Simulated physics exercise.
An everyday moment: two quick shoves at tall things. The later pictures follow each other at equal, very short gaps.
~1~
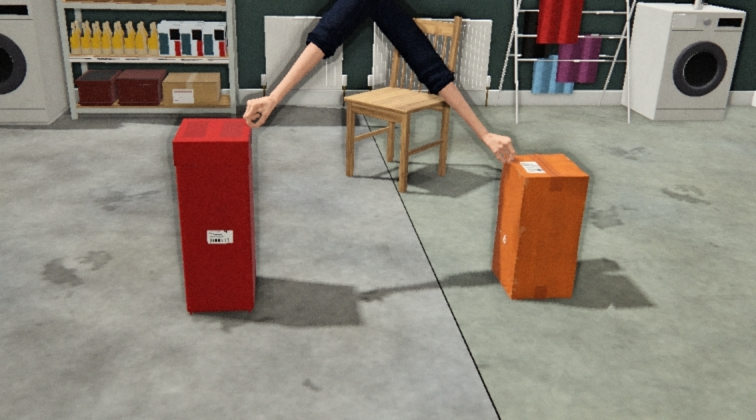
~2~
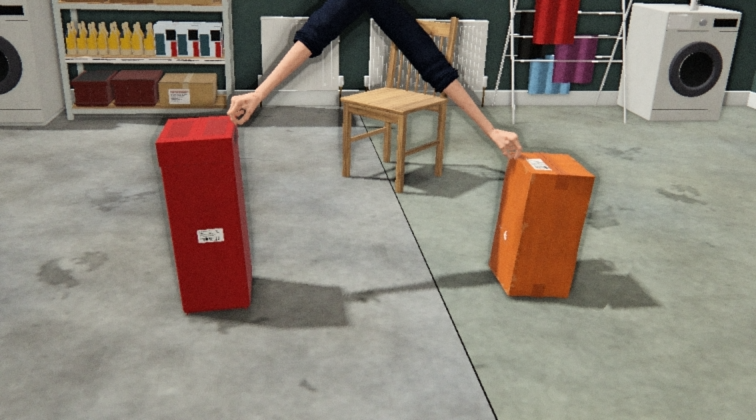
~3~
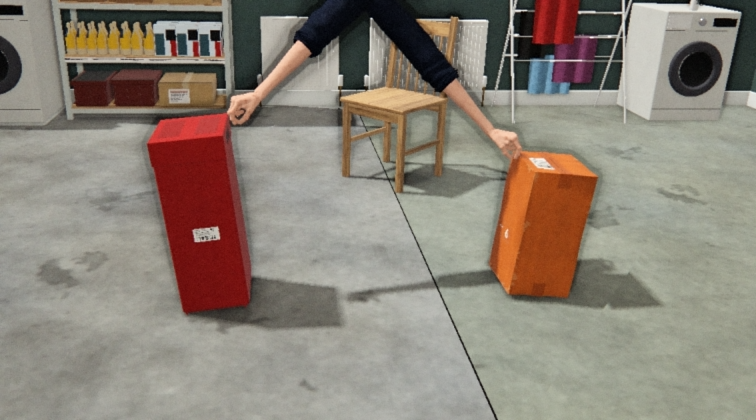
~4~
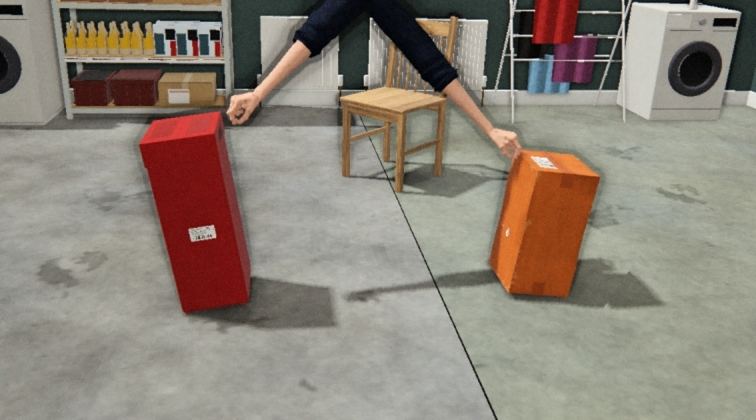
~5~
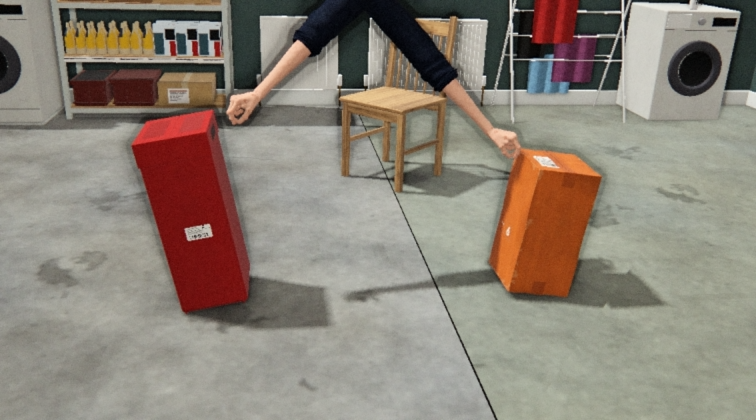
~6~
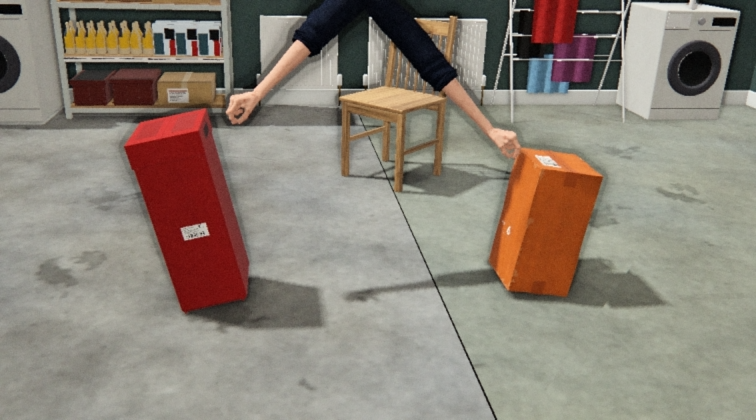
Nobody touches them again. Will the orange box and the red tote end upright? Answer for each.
Outcome: The orange box settles on its feet, the red tote topples.
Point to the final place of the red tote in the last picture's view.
Near (94, 269).
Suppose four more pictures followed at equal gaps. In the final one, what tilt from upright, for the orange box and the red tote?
About 10° and 20°.
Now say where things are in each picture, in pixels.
In the first frame, orange box (537, 226) upright; red tote (219, 215) upright.
In the second frame, orange box (538, 224) 4° off upright; red tote (209, 214) 4° off upright.
In the third frame, orange box (540, 224) 6° off upright; red tote (206, 213) 6° off upright.
In the fourth frame, orange box (541, 223) 7° off upright; red tote (202, 213) 8° off upright.
In the fifth frame, orange box (542, 222) 8° off upright; red tote (198, 212) 10° off upright.
In the sixth frame, orange box (542, 222) 8° off upright; red tote (194, 211) 12° off upright.
Then, 0.24 s past the last view, orange box 2° off upright near (535, 224); red tote 34° off upright near (156, 213).
Then, 0.46 s past the last view, orange box upright near (530, 224); red tote 68° off upright near (108, 240).
Finally, the orange box rocks back upright, near (533, 225); the red tote falls over, near (94, 269).
